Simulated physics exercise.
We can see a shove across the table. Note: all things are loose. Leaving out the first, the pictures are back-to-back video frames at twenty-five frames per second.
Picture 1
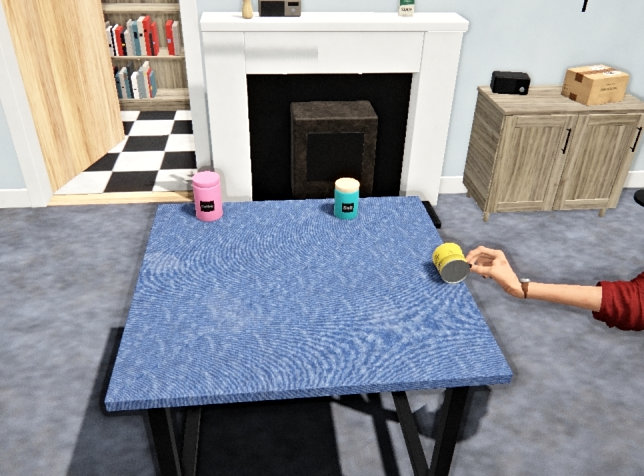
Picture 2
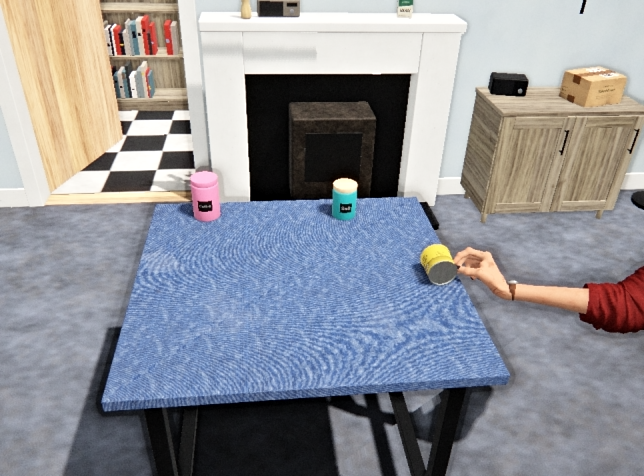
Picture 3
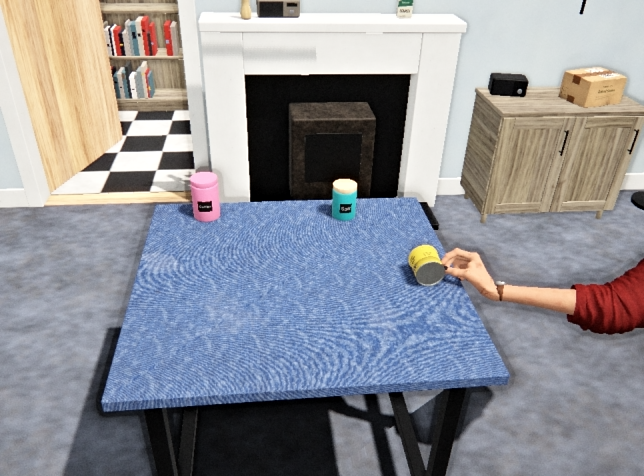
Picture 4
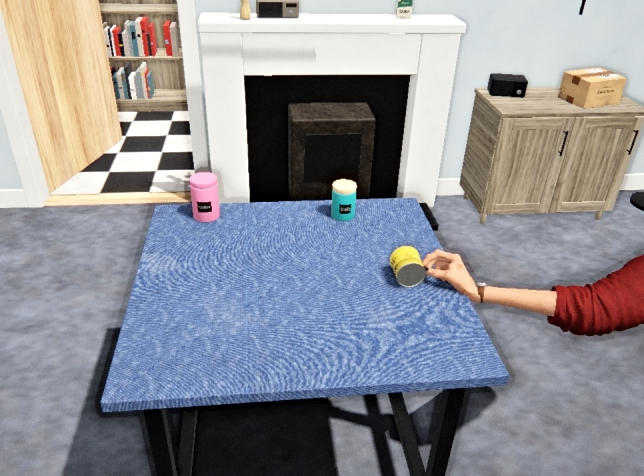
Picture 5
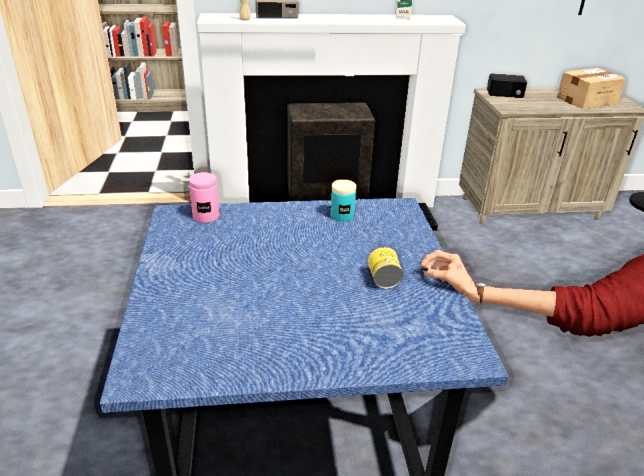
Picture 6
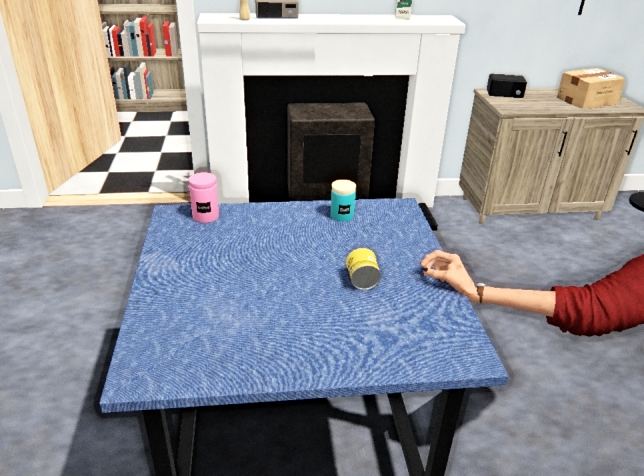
A hand pushing a yellow tin leftward across a blue table, then staying back as the tin keeps rolling left.
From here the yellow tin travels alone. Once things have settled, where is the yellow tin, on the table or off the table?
It winds up off the table.
Then, 0.20 s past the last view, yellow tin displaced well along near (255, 274).
Then, 0.40 s past the last view, yellow tin displaced well along near (146, 279).
Then, 0.70 s past the last view, yellow tin now off the table.
Then, 0.90 s past the last view, things are still on the move.
Finally, off the table, yellow tin.
